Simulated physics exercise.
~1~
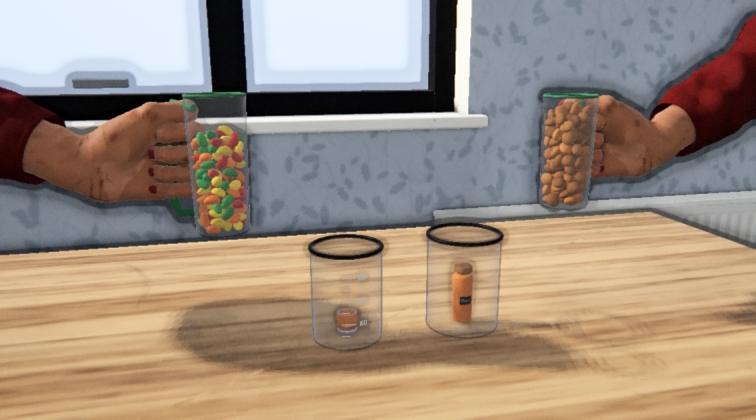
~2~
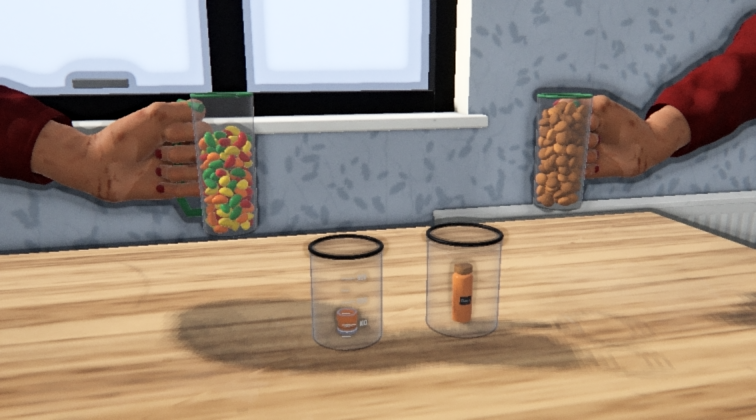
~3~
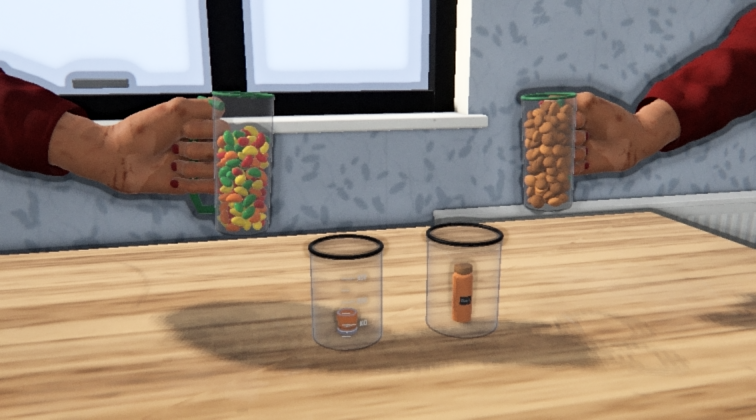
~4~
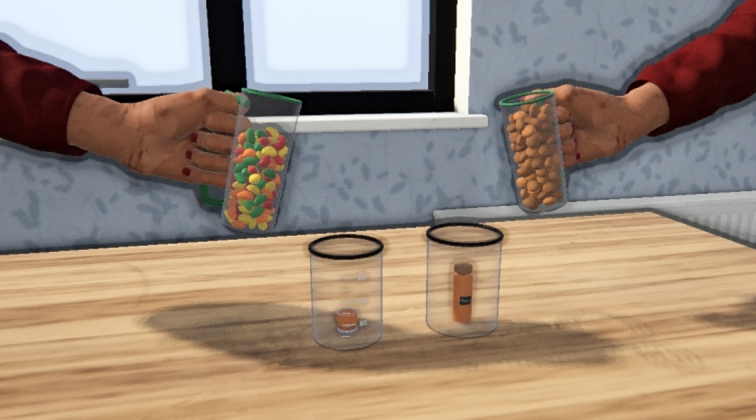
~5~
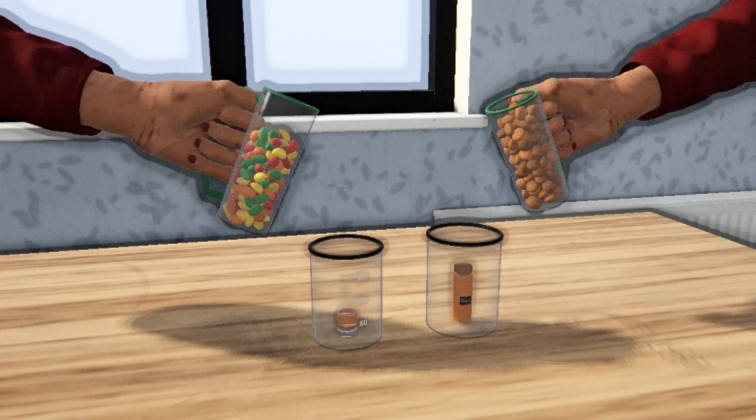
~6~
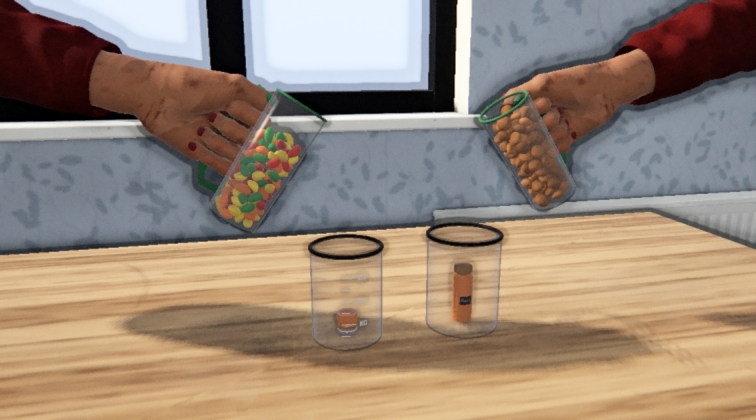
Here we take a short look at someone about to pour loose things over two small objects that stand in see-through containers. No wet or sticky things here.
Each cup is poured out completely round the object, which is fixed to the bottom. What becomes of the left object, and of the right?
Result: The left object will get fully engulfed; the right object will jut up past the level.
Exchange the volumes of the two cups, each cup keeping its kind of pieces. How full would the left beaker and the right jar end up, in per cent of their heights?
About 55 left, 45 right.
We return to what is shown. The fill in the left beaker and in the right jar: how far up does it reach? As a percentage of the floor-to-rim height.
The left one ends near 55, the right one near 50.
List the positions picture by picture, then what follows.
In the first picture, small tin in the left beaker at (347, 321), a quarter of its height or less; left cup at (219, 164), three quarters full of jelly beans; small canister in the right jar at (462, 292), reaching well over half way up; right cup at (567, 151), nearly full of bits of cat kibble.
In the second picture, left cup at (227, 164), upright; right cup at (561, 151), upright.
In the third picture, left cup at (243, 163), tipped 4°; right cup at (548, 152), tipped 4°.
In the fourth picture, left cup at (259, 163), tipped 14°; right cup at (535, 152), tipped 14°.
In the fifth picture, left cup at (267, 162), tipped 24°; right cup at (530, 153), tipped 24°.
In the sixth picture, small tin in the left beaker at (347, 321); left cup at (267, 162), tipped 34°; small canister in the right jar at (462, 292); right cup at (530, 153), tipped 34°.
Then, 0.69 s past the last view, left beaker empty, all of its cupful still in the cup; right jar empty, all of its cupful still in the cup.
Then, 1.30 s past the last view, left beaker nearly empty, most of its cupful still in the cup; right jar nearly empty, most of its cupful still in the cup.
Then, 1.82 s past the last view, left beaker half full, none of its cupful still in the cup; right jar a third full, none of its cupful still in the cup.
Finally, left beaker half full (surface near (347, 286)), nothing beside it; right jar half full (surface near (463, 278)), nothing beside it; the left thing is covered; the right thing is still showing.
